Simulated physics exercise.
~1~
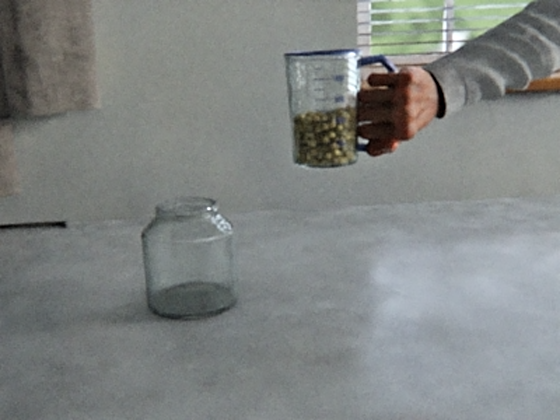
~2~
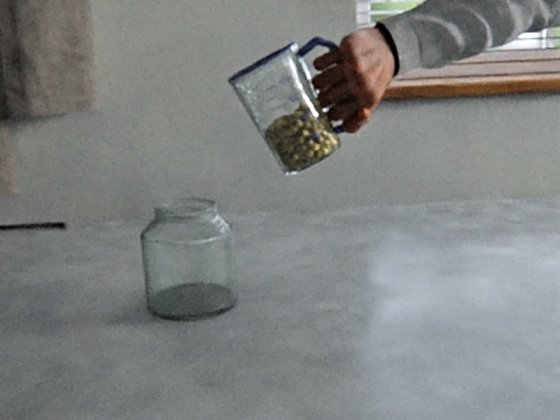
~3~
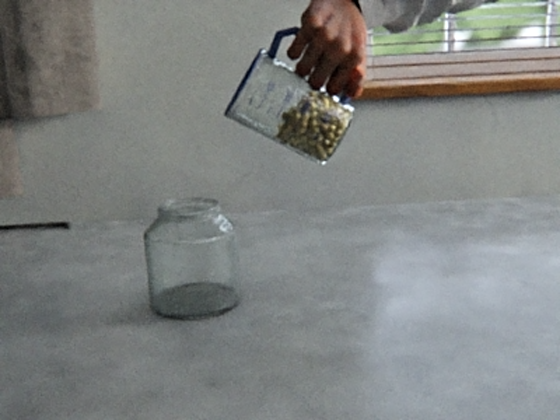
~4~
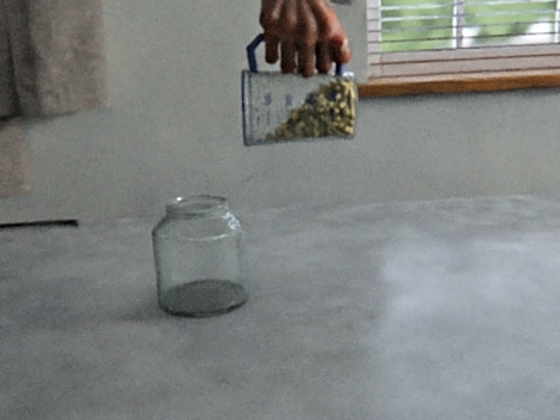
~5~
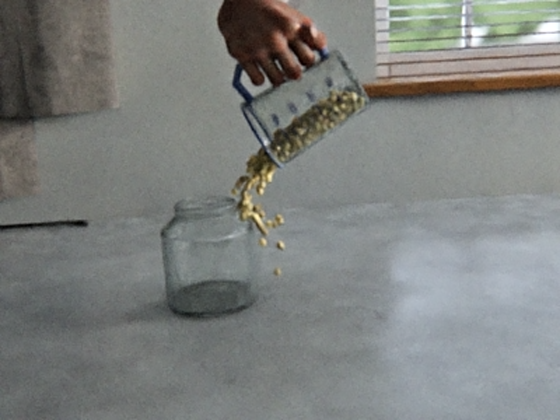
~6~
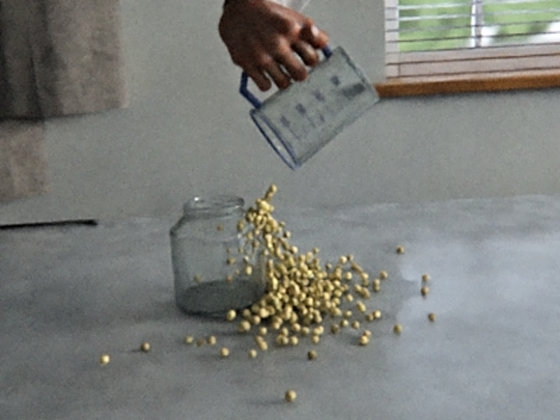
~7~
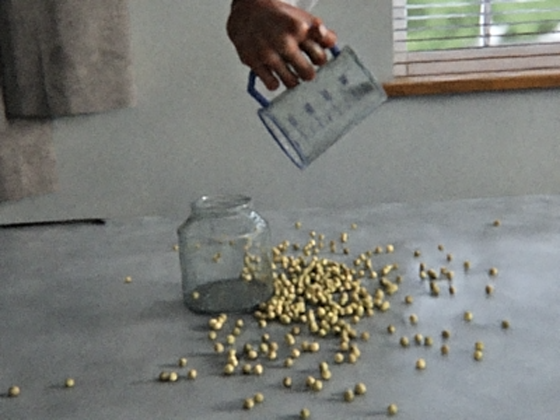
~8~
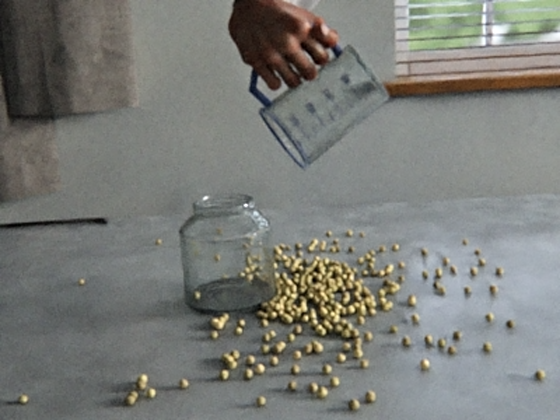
A hand tips a clear cup of soya beans, spilling them all beside a glass jar.
